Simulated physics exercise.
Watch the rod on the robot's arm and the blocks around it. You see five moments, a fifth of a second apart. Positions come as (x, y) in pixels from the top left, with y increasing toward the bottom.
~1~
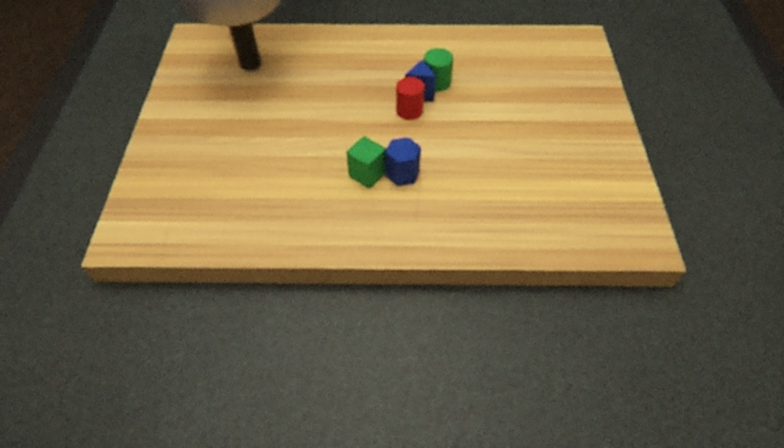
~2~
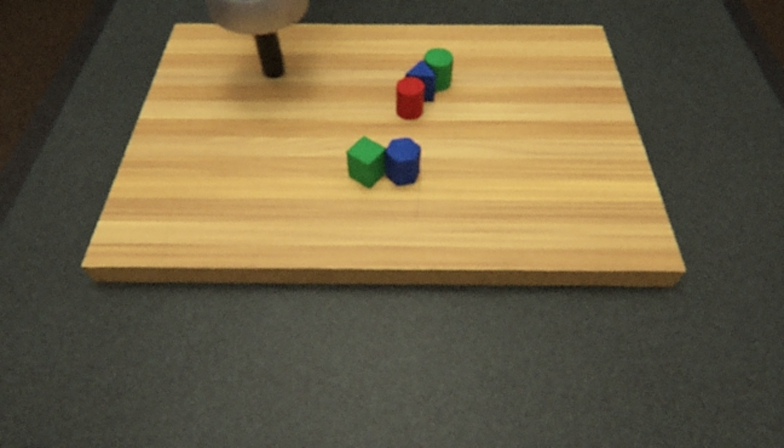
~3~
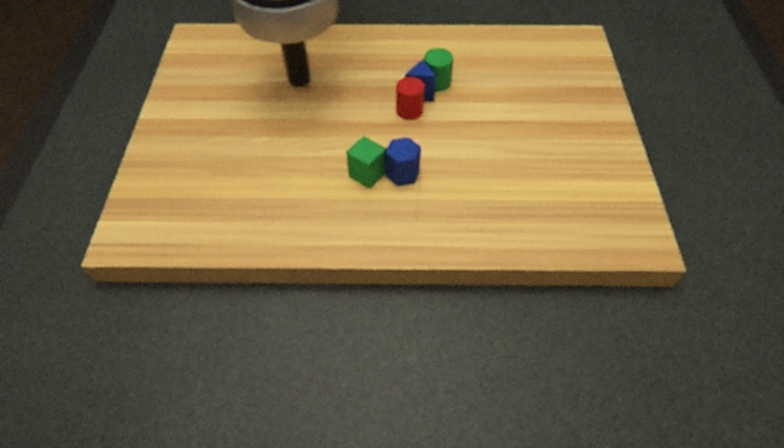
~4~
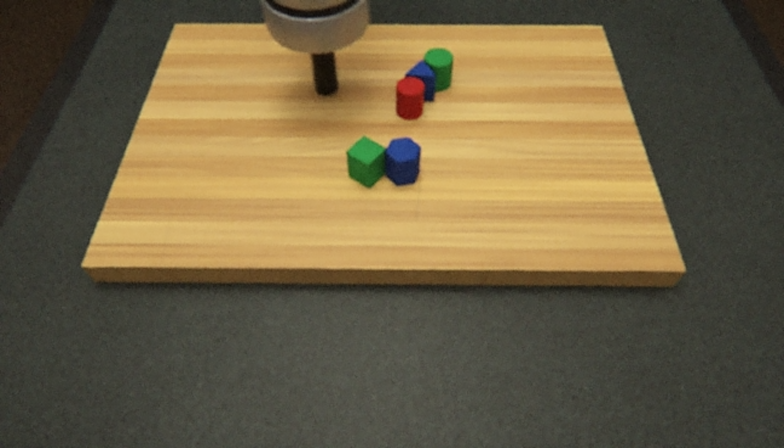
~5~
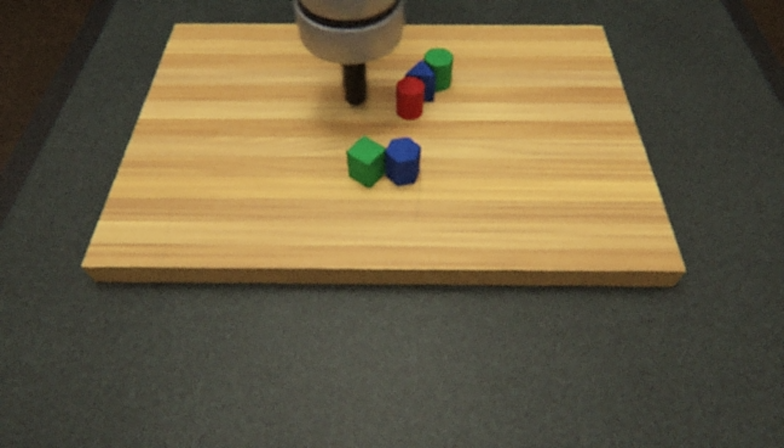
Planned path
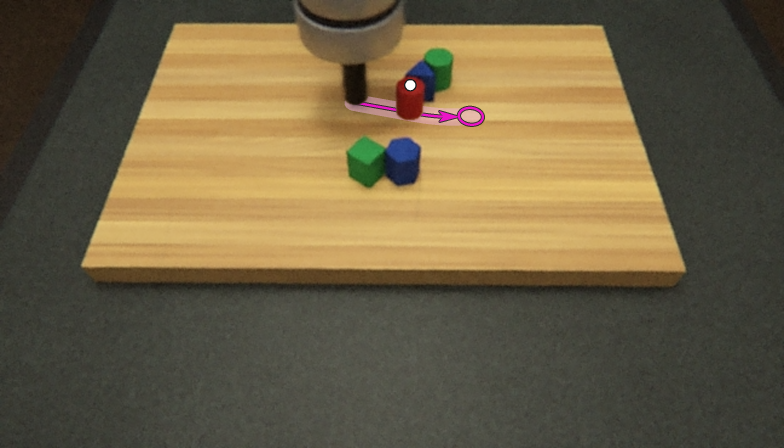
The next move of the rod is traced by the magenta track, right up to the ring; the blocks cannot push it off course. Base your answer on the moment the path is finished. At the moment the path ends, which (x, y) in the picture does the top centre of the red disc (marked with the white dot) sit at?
Pixel (501, 89).
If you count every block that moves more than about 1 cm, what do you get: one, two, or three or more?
Total moved: One.
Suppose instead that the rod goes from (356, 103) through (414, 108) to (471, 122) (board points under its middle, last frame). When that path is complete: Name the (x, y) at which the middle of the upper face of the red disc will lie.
It should be at (494, 112) by then.
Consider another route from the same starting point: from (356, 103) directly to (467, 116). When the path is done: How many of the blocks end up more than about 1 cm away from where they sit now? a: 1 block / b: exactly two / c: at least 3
a (1 block)
The line goes from (356, 103) through (413, 113) to (471, 116); the dot is on the red disc.
On the path given first. One third of the way, rod (395, 104); red disc (421, 87).
Two thirds of the way, rod (433, 110); red disc (461, 90).
At the end, rod (472, 111); red disc (502, 89); blue triangular block unmoved.
